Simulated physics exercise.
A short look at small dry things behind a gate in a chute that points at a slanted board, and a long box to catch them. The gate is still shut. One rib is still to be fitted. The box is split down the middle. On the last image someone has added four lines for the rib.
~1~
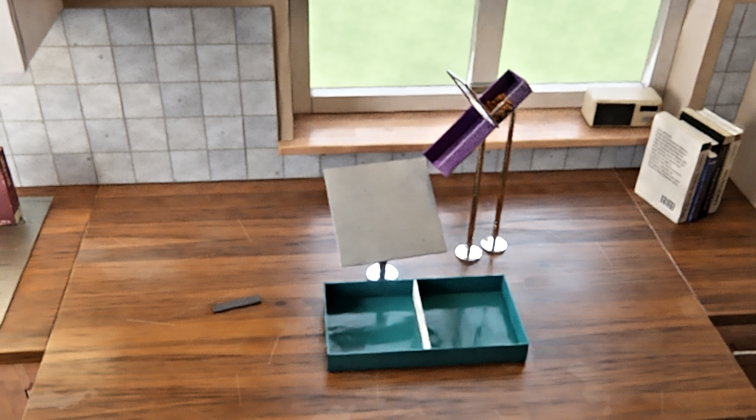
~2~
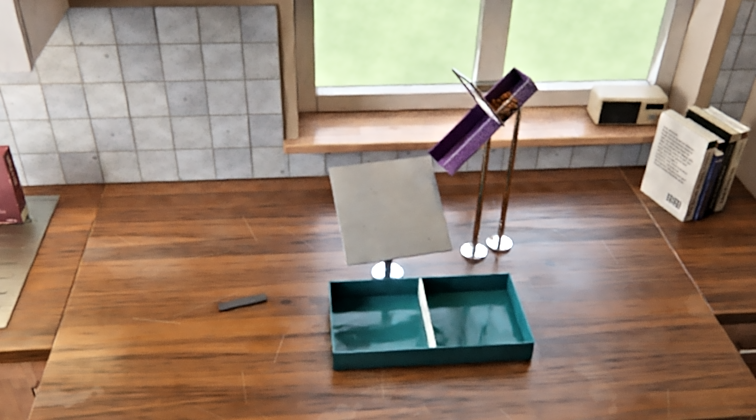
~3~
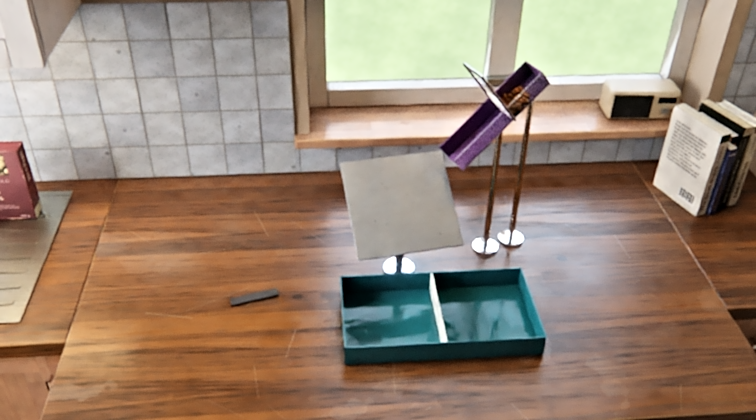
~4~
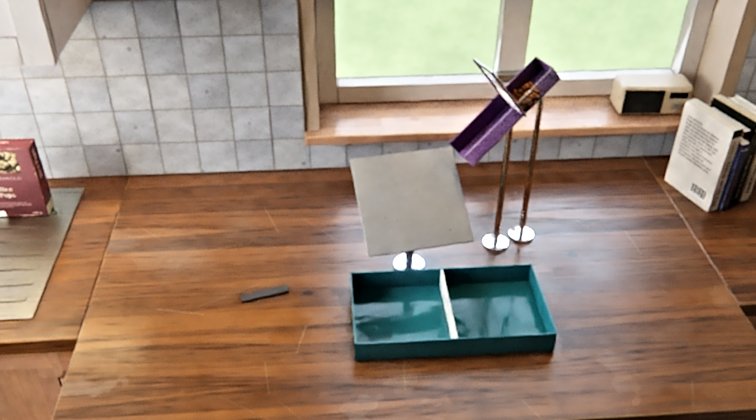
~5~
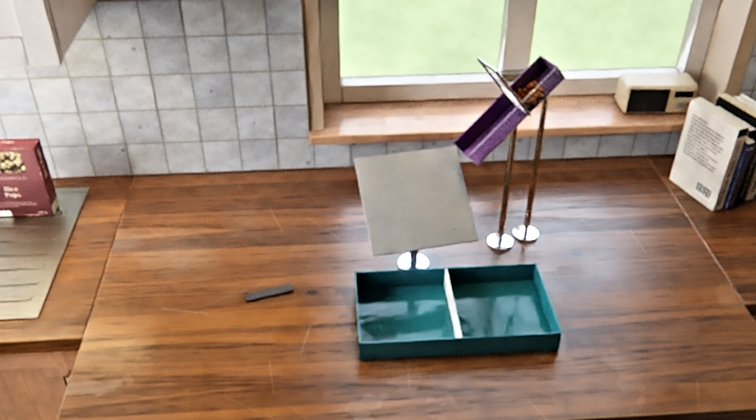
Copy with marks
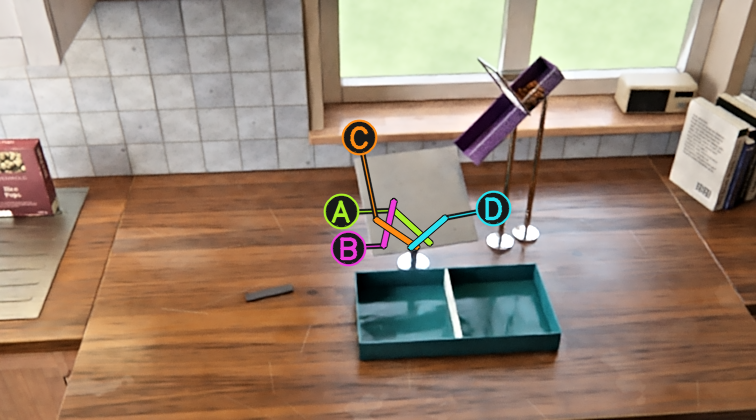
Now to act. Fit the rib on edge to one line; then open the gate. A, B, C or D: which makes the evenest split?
Take A.
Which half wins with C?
More lands on the left.
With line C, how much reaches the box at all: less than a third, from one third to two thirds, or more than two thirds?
It is more than two thirds.
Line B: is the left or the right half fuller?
More lands on the left.
On the marked copy, line A from (394, 210) to (429, 242); line B from (393, 201) to (383, 245); line C from (376, 219) to (416, 247); line D from (445, 218) to (410, 247).
With A, of what is caught, close to half in the left half, close to half in the right.
With B, of what is caught, all but a few in the left half, a small share in the right.
With C, of what is caught, all but a few in the left half, a small share in the right.
With D, of what is caught, all but a few in the left half, a small share in the right.
